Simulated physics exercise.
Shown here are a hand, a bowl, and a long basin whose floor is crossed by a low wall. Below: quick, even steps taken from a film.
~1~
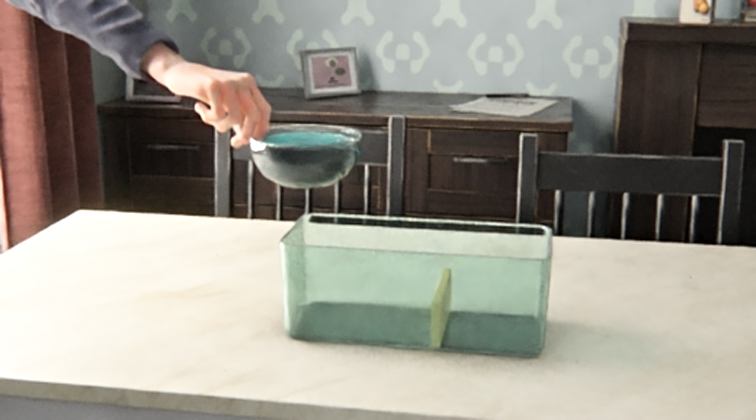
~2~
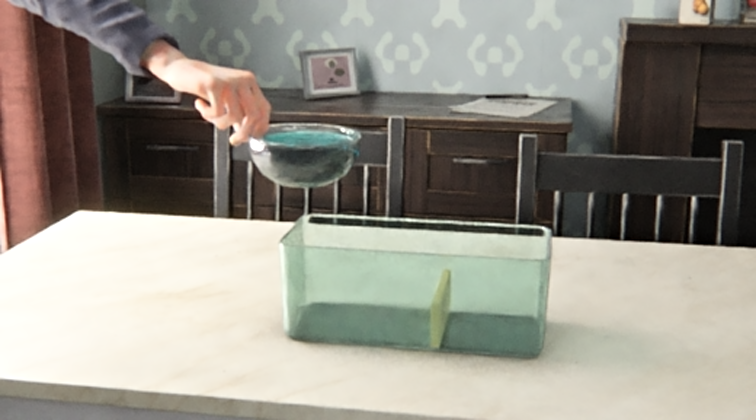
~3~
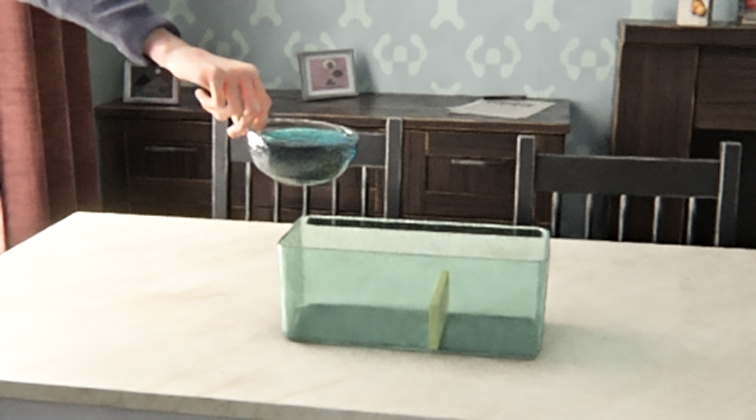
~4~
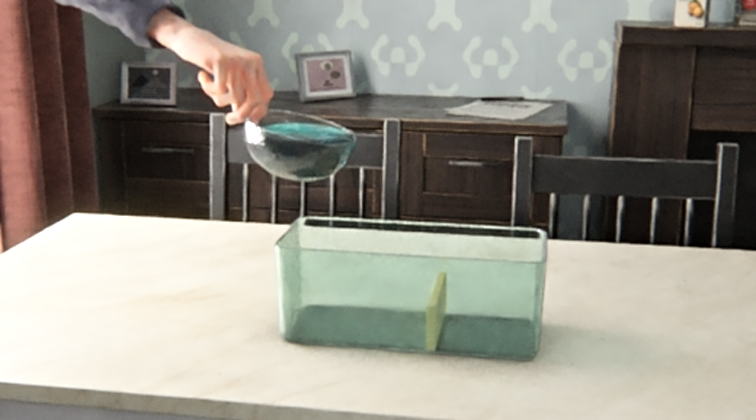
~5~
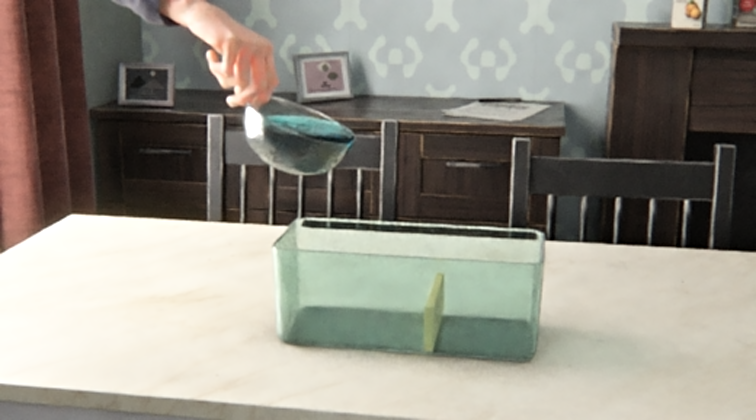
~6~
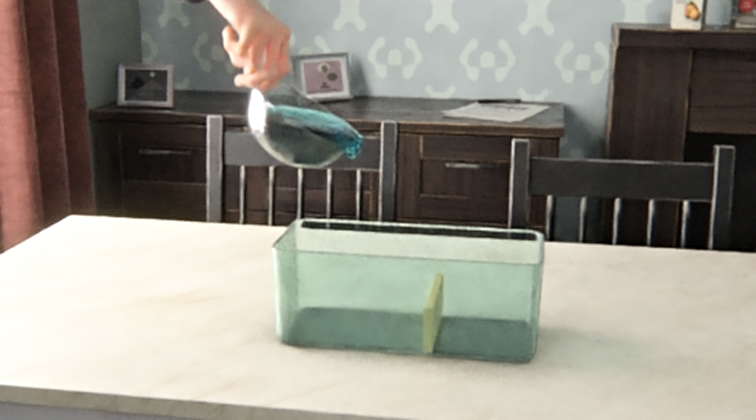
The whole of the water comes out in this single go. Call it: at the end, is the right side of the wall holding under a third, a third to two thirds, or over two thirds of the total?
The right side holds a third to two thirds of the total.
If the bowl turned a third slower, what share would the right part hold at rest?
It comes to 50 per cent or so.
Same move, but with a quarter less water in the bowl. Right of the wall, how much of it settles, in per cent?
50 in a hundred.
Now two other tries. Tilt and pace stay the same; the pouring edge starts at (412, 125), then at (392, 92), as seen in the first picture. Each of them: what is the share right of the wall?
About 80 per cent, then about 80 per cent.
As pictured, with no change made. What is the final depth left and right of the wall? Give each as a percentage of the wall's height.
Left side 10 percent, right side 30 percent.
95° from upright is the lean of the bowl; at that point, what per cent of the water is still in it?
15 per cent, approximately.
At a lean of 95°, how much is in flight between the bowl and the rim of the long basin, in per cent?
65 %.
A moment on, the bowl is tipped on its side and 14 per cent is still to pour, 20 is left of the wall and 2 right of it.
Next, the bowl is tipped right over and 0 per cent is still to pour, 28 is left of the wall and 69 right of it.
Then the bowl is tipped right over and 0 per cent is still to pour, 38 is left of the wall and 59 right of it.
Later the bowl is tipped right over and 0 per cent is still to pour, 39 is left of the wall and 59 right of it.
Finally, 39 per cent lies left of the wall, 59 right of it and 3 outside.
